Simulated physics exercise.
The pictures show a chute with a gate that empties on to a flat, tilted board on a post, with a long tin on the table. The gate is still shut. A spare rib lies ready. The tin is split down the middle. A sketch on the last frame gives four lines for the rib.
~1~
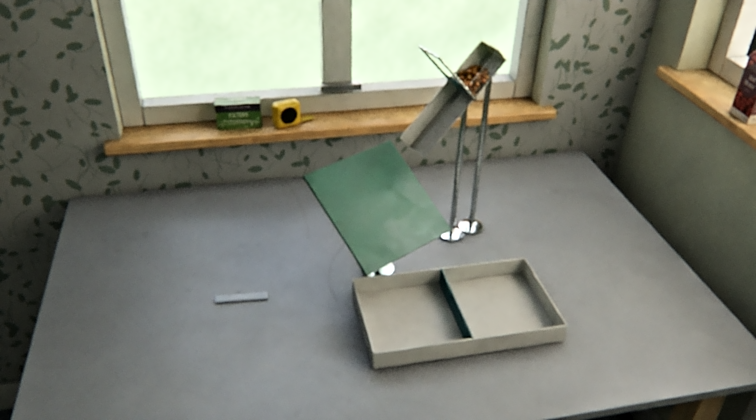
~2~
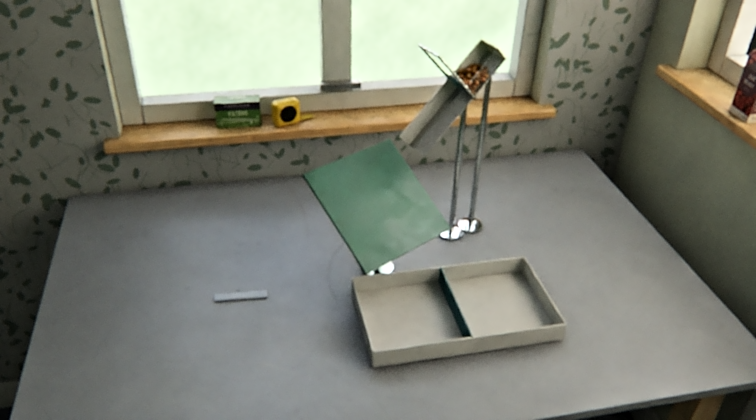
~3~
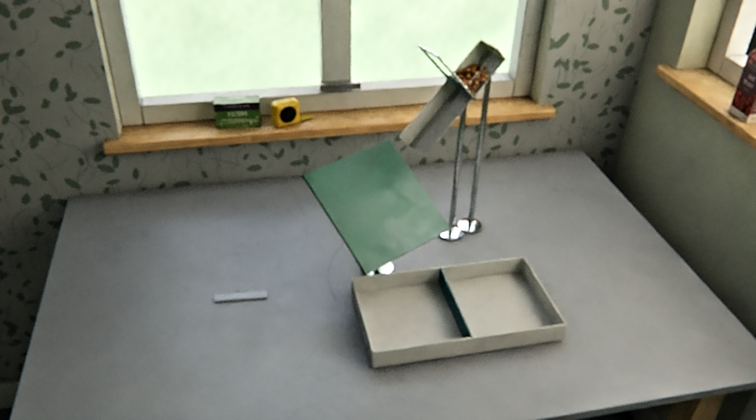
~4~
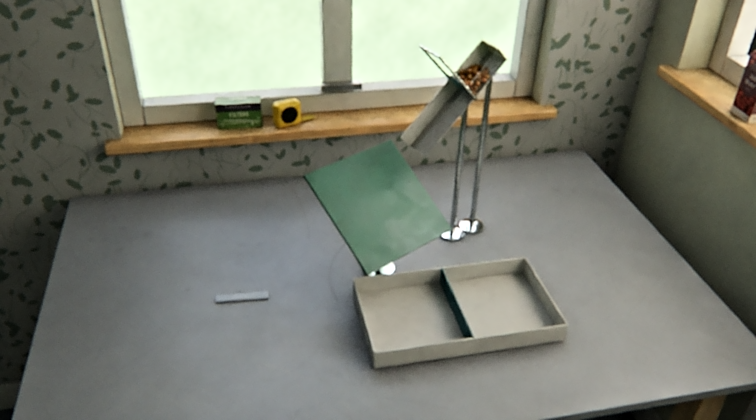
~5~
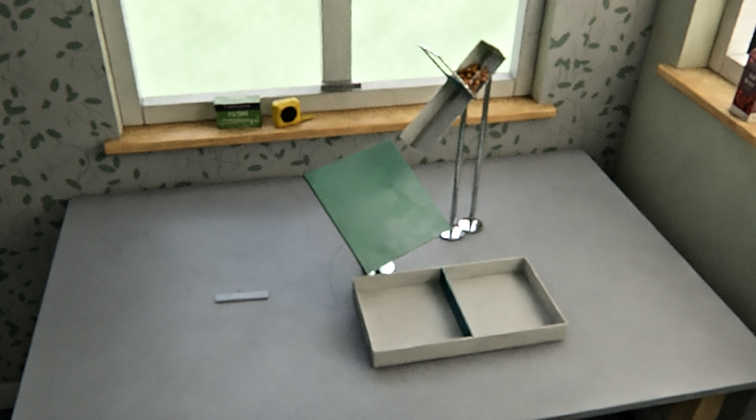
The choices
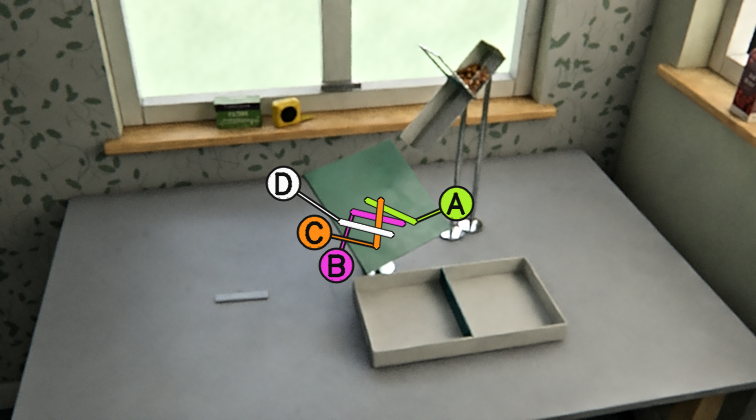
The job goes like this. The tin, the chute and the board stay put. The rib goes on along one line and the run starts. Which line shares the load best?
The best line is B.
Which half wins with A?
Right.
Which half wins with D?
Left.
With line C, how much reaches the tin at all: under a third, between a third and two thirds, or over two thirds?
Line C gives over two thirds.
On the marked copy, line A from (367, 200) to (414, 221); line B from (353, 212) to (402, 223); line C from (380, 200) to (376, 246); line D from (340, 221) to (391, 234).
If A is chosen, of what is caught, a small part in the left half, most in the right.
If B is chosen, of what is caught, about half in the left half, about half in the right.
If C is chosen, of what is caught, nearly all in the left half, a small part in the right.
If D is chosen, of what is caught, nearly all in the left half, a small part in the right.
